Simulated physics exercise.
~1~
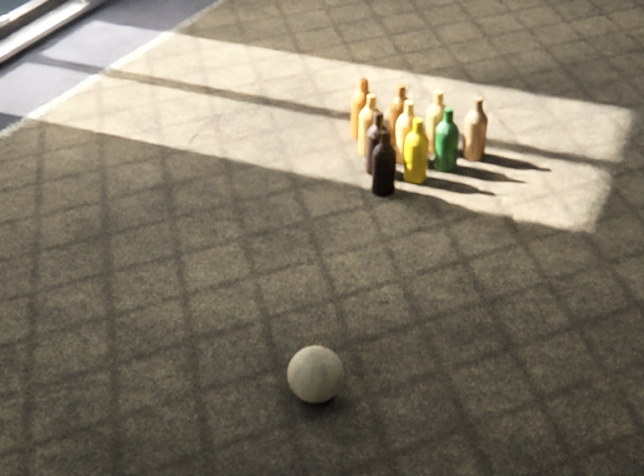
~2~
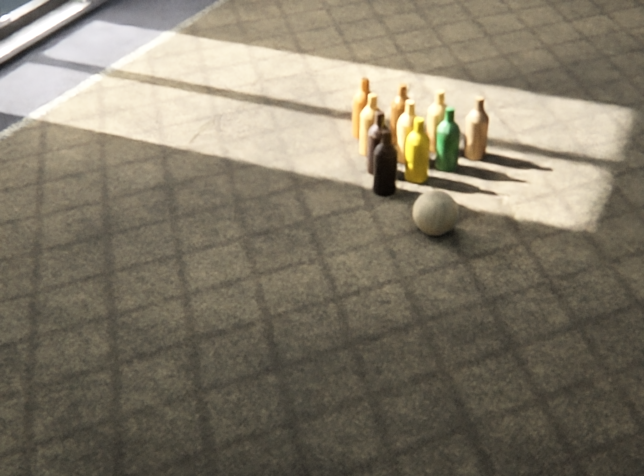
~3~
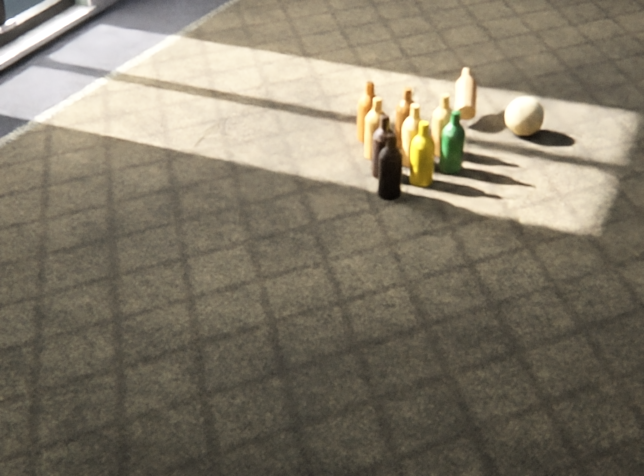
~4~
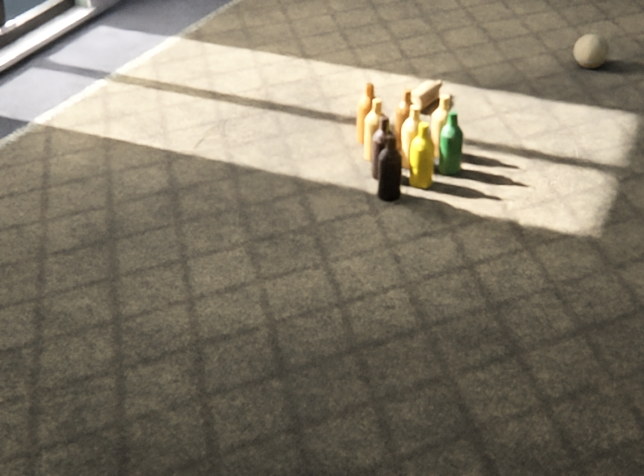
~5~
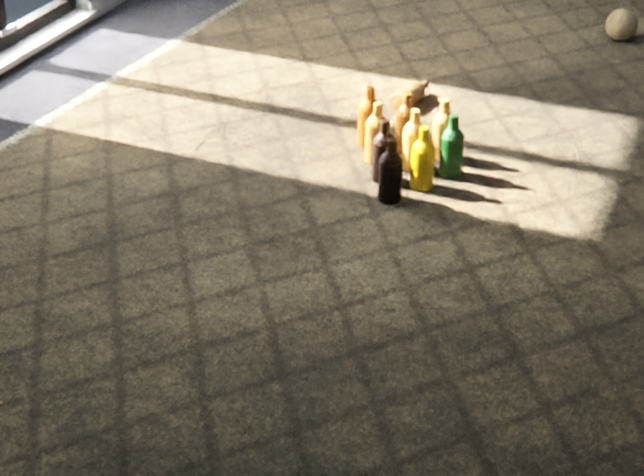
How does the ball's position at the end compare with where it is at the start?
The ball starts in the shade near the bottom centre, in front of the skittles, and by the end it is in the upper right corner, beyond them.
